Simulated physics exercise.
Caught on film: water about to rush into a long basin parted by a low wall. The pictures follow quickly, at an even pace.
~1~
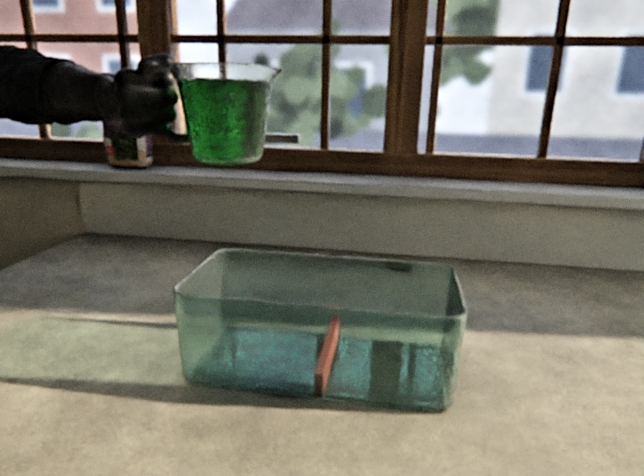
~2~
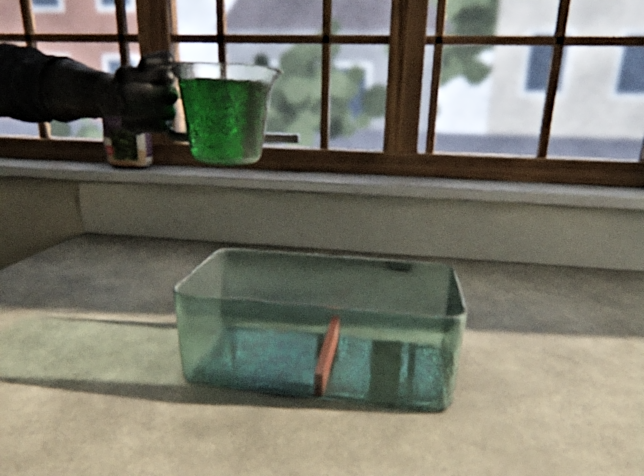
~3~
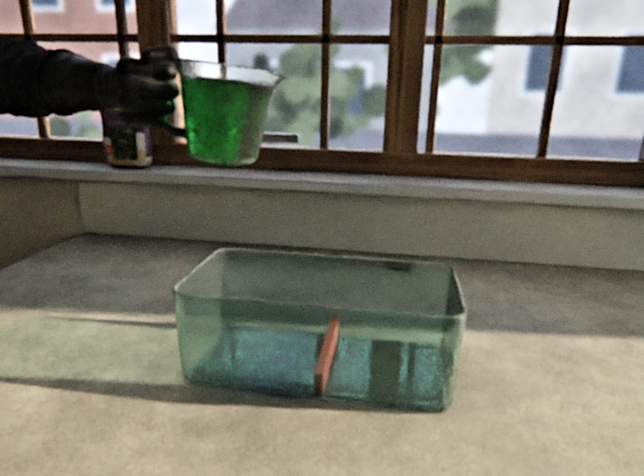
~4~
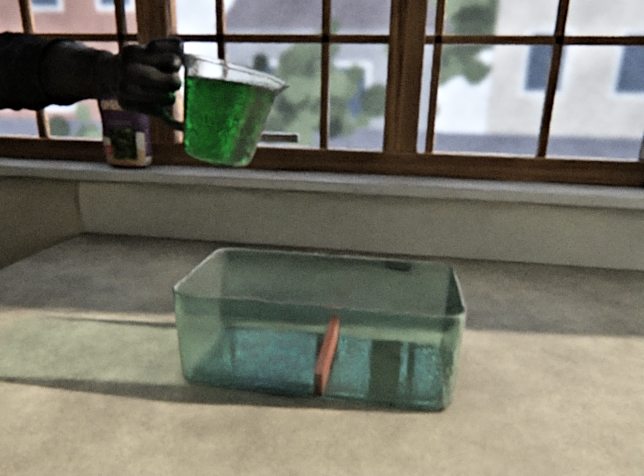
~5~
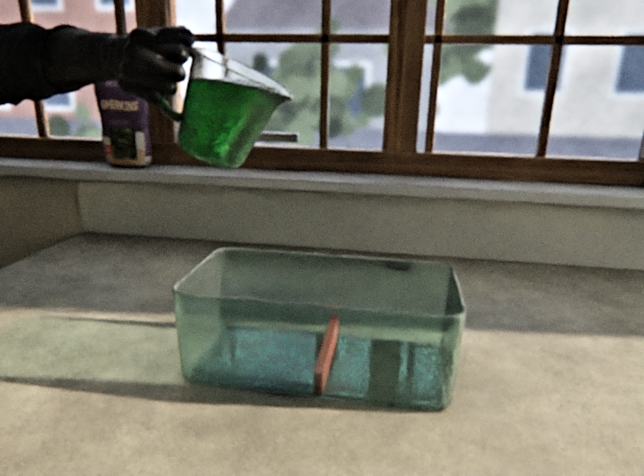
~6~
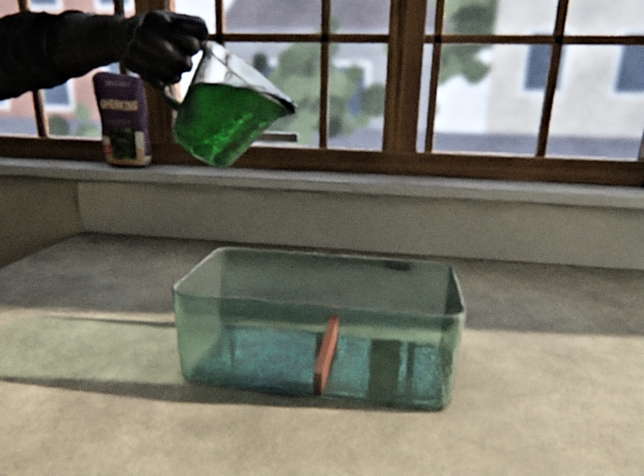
The clip opens on a dark-gloved hand holding an upright clear jug of green liquid above a long basin with a low reddish divider. The hand slowly tilts the jug to the right, then more steeply, until the liquid slants up to its right rim. The basin stays still.
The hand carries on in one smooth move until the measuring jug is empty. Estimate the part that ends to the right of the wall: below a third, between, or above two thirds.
In the end between a third and two thirds is right of the wall.
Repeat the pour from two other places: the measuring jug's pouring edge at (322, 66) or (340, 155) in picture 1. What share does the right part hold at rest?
Roughly 85 per cent, and 90 per cent.
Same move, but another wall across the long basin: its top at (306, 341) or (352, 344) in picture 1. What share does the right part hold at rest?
Roughly 85 per cent, and 25 per cent.
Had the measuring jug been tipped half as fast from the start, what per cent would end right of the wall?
Some 75 per cent.
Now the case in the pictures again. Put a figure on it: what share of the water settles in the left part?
Close to 45 per cent.
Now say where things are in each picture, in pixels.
In the first picture, it leans 0°; its right rim is at (281, 68); the water meets the walls at (186, 80) and (270, 82); the long basin's rim runs from (198, 269) to (459, 290); the wall's top is at (329, 342).
In the second picture, it leans 2°; its right rim is at (283, 70); the water meets the walls at (187, 79) and (271, 82).
In the third picture, it leans 7°; its right rim is at (286, 75); the water meets the walls at (189, 77) and (272, 85).
In the fourth picture, it leans 14°; its right rim is at (290, 84); the water meets the walls at (192, 76) and (278, 87).
In the fifth picture, it leans 25°; its right rim is at (293, 97); the water meets the walls at (195, 85) and (287, 92).
In the sixth picture, it leans 37°; its right rim is at (295, 113); the water meets the walls at (192, 97) and (288, 100); 2 per cent is over the edge.
A moment on, the measuring jug is tipped right over and 37 per cent is still to pour, 0 is left of the wall and 18 right of it.
Next, the measuring jug is tipped right over and 3 per cent is still to pour, 33 is left of the wall and 49 right of it.
Then the measuring jug is tipped right over and 0 per cent is still to pour, 44 is left of the wall and 52 right of it.
Later the measuring jug is tipped right over and 0 per cent is still to pour, 44 is left of the wall and 52 right of it.
Finally, 44 per cent lies left of the wall, 52 right of it and 4 outside.
